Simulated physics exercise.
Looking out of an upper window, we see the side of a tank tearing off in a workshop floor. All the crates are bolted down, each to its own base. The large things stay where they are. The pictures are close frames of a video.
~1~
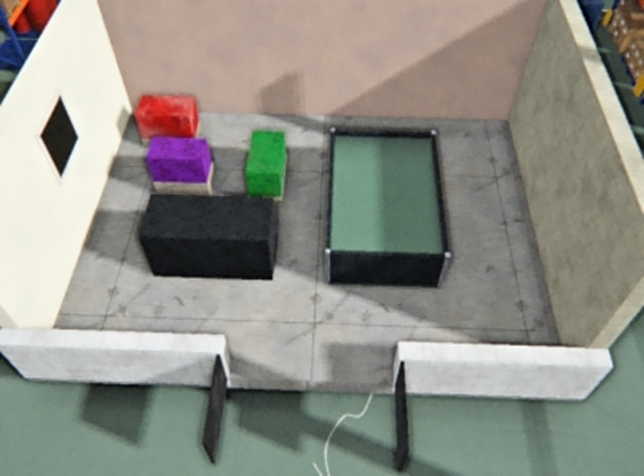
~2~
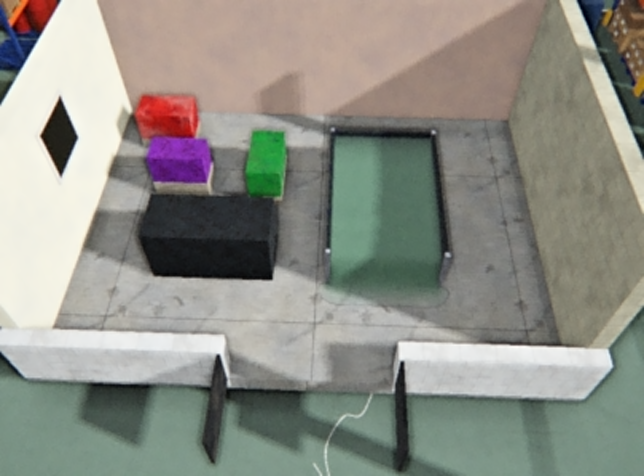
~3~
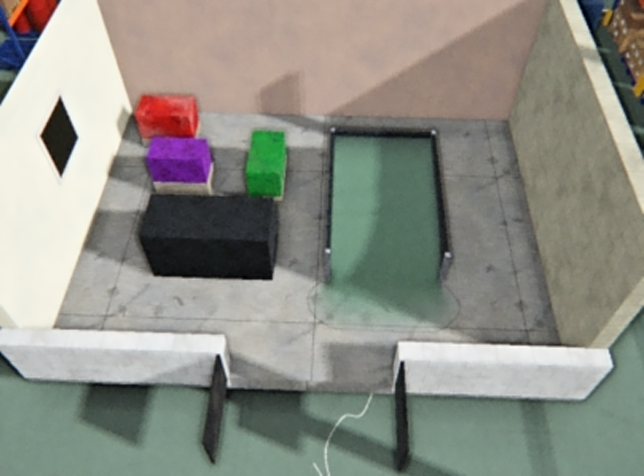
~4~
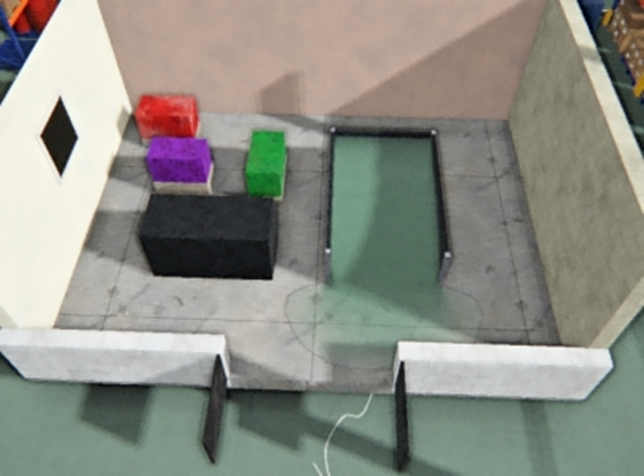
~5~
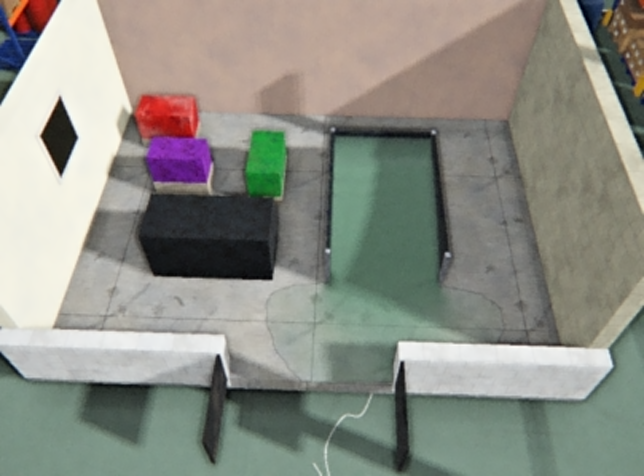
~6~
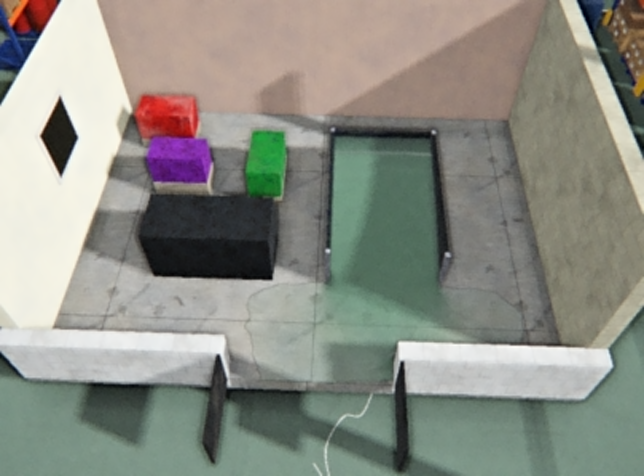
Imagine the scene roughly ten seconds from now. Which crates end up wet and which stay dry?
The purple crate stays dry; the green crate stays dry; the red crate stays dry.
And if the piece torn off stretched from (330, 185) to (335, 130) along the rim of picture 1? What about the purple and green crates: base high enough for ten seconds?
Purple stays untouched; green gets drenched.
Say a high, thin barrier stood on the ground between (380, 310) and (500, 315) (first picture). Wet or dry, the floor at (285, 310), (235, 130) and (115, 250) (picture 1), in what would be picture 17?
The first point comes out inundated, the next unwetted, the last unwetted.
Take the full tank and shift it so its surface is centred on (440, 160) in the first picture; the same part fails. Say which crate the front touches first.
Crate marked green.
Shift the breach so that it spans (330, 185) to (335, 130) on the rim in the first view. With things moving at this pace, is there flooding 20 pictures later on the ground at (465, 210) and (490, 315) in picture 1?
Untouched, untouched.
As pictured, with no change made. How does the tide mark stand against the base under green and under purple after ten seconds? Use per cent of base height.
About 30 % and 20 %.
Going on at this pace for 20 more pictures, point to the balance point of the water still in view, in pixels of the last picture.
It is near (420, 264).
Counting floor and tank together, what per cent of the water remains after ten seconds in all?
I make it 44 per cent.
A moment on, water covers 20 % of the floor; the purple crate not reached, the green crate not reached, the red crate not reached.
Next, water covers 25 % of the floor; the purple crate not reached, the green crate not reached, the red crate not reached.
Then, water covers 40 % of the floor; the purple crate not reached, the green crate not reached, the red crate not reached.
Later, water covers 65 % of the floor; the purple crate not reached, the green crate water round its plinth, the red crate not reached.
In the end, water covers 85 % of the floor; the purple crate stayed above the water, the green crate stayed above the water, the red crate stayed above the water.
